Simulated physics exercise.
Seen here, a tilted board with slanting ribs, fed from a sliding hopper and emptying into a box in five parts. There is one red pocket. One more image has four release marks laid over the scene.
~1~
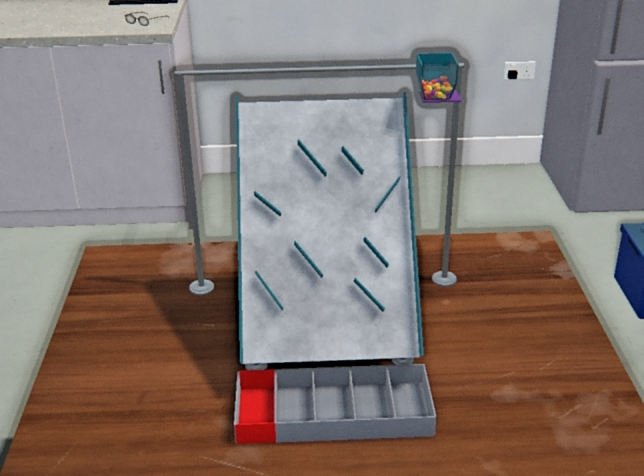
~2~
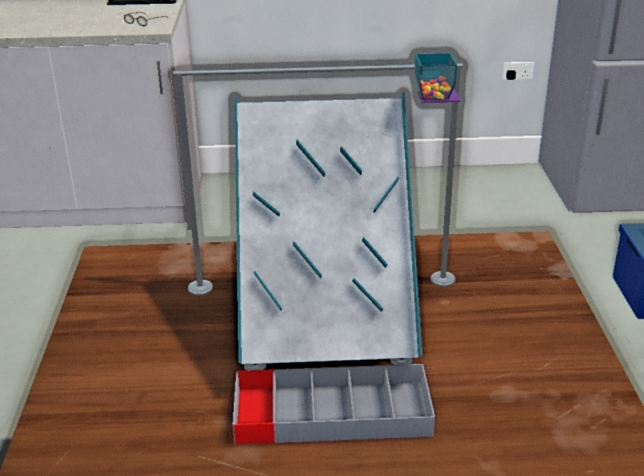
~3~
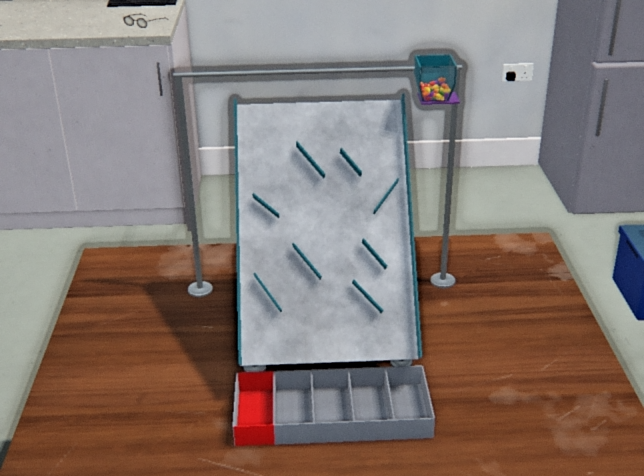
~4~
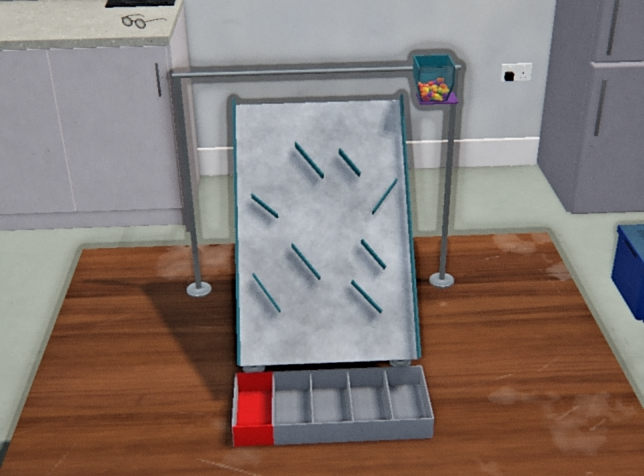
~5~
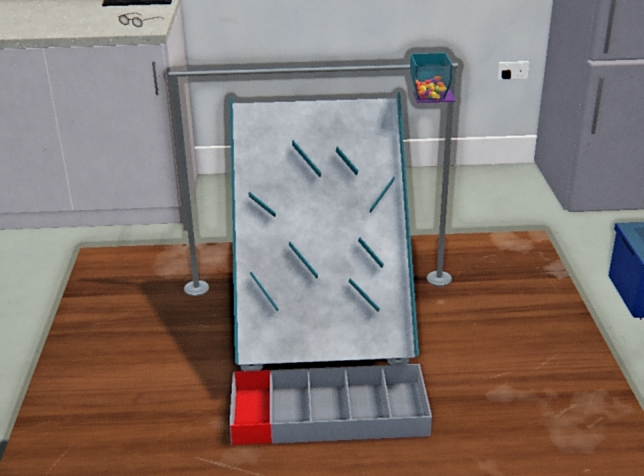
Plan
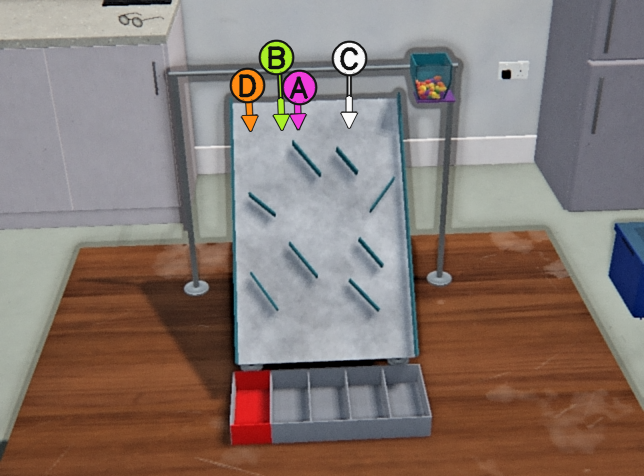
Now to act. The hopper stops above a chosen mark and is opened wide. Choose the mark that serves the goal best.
Choose D.
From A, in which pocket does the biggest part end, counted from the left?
The fifth.
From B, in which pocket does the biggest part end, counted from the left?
The fourth.
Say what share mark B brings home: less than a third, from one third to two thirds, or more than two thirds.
Mark B gives less than a third.
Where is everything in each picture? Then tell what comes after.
Hopper (433, 90), jelly beans, door shut, in the first frame.
Ribs (297, 140) to (325, 173), (341, 146) to (362, 171), (253, 192) to (279, 213), in the second frame.
Ribs (375, 211) to (398, 178), (293, 243) to (321, 277), (363, 239) to (387, 266), in the third frame.
Ribs (253, 273) to (280, 310), (352, 280) to (382, 311), in the fourth frame.
Red pocket (251, 433), number 1 of 5 from the left, in the fifth frame.
On the marked copy, mark A meets the board at (298, 123); mark B meets the board at (281, 124); mark C meets the board at (349, 122); mark D meets the board at (250, 125).
If A is chosen, not one piece in the red pocket, almost all in other pockets, just a few held on the board, just a few outside the box.
If B is chosen, just a few in the red pocket, almost all in other pockets.
If C is chosen, not one piece in the red pocket, every piece in other pockets.
If D is chosen, roughly a third in the red pocket, roughly two thirds in other pockets.
